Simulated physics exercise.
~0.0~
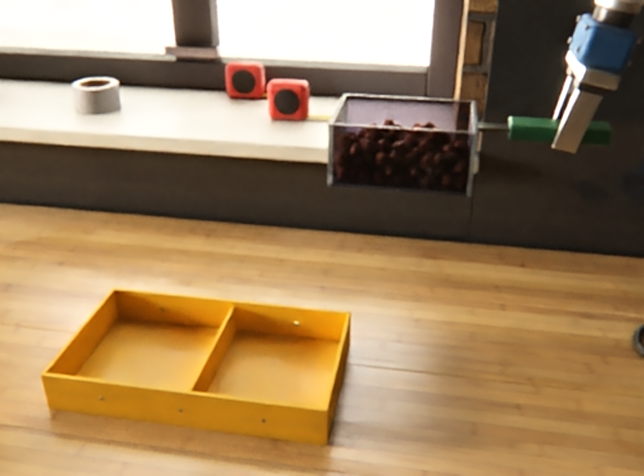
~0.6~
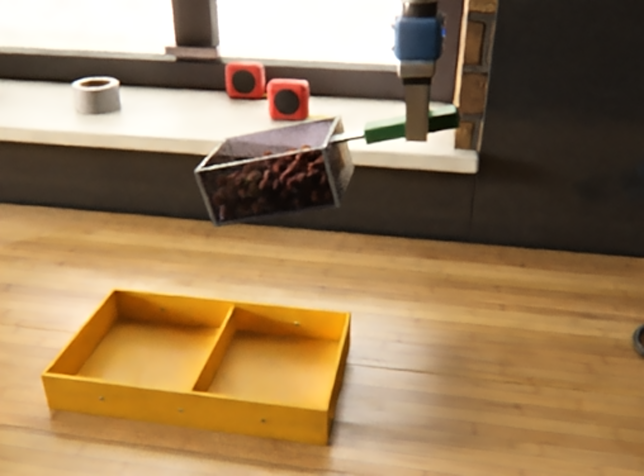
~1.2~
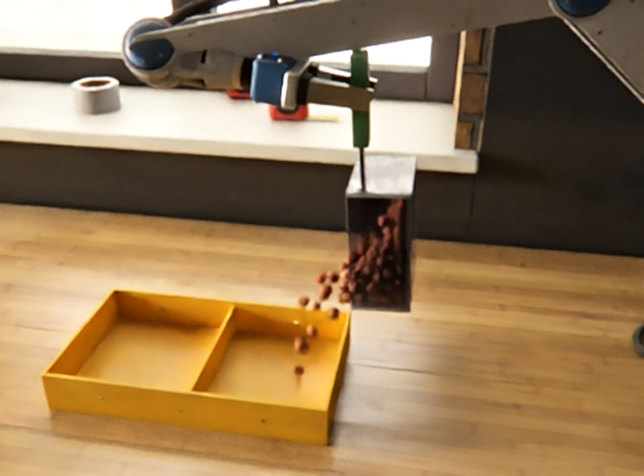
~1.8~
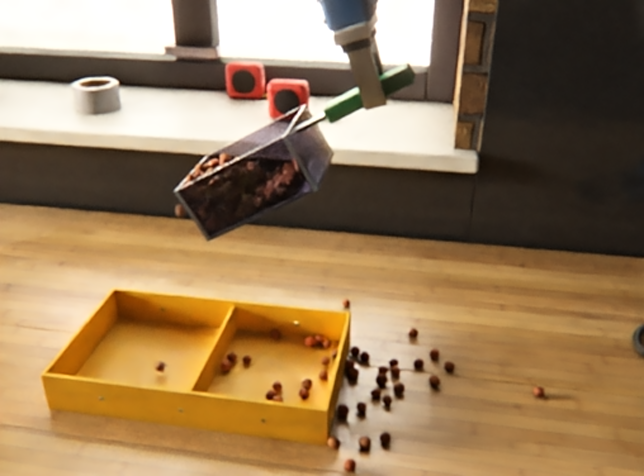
The clip opens with a robot arm holding a clear box of small, round brown pieces by a green handle, above a wooden table with a yellow two-part tray. The arm carries the box left and begins to tilt it. It then tips the box steeply near the tray's right side, and pieces tumble toward the right compartment. Afterwards the arm lifts the box and tilts it back partway, with many pieces still inside. In the end, some pieces lie in the right compartment, very few in the left, and others are scattered on the table to the right.
